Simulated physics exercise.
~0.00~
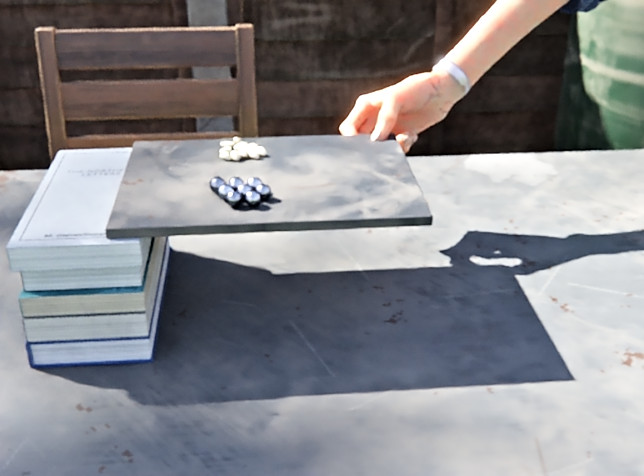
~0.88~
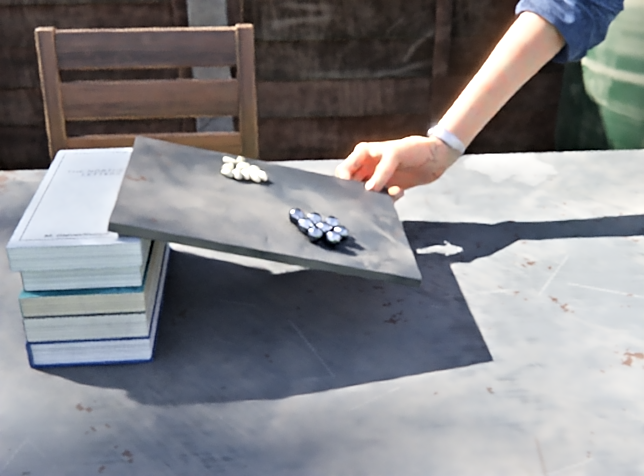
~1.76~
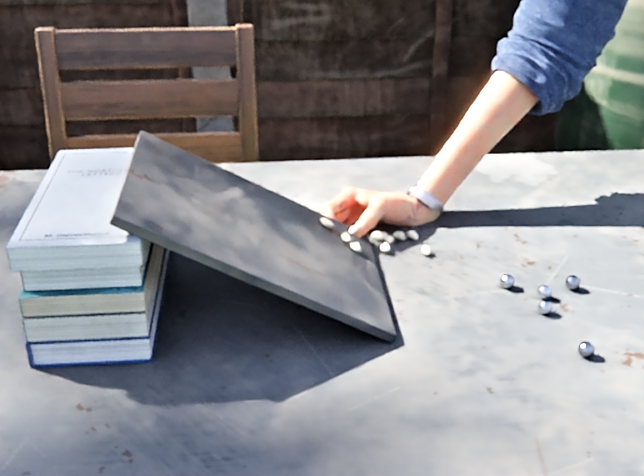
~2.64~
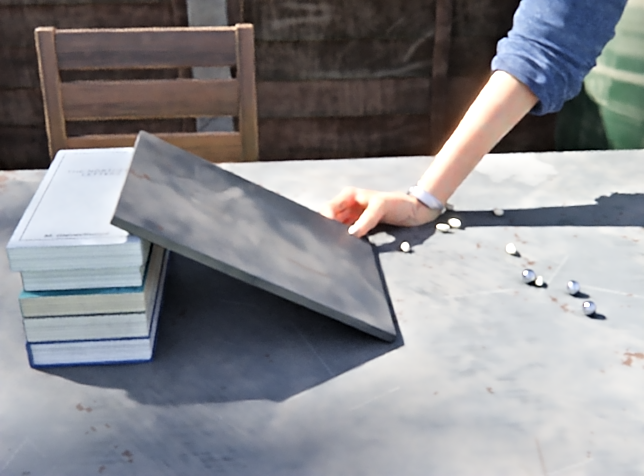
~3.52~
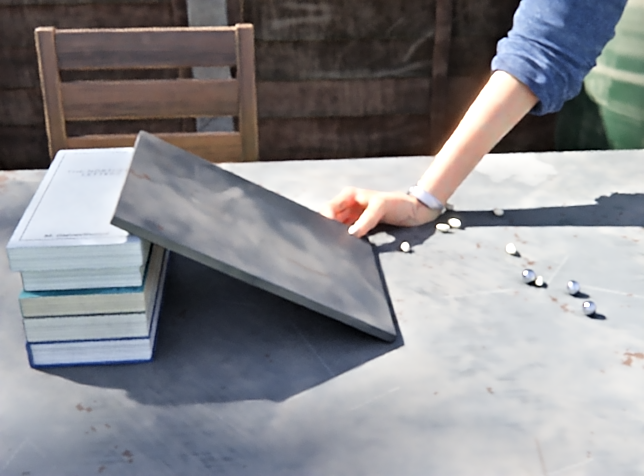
A board holding shiny dark balls and small white pieces, propped on a stack of books, was lowered by a hand into a ramp, and both groups slid off to the right, the dark balls ending up farther out than most white ones.
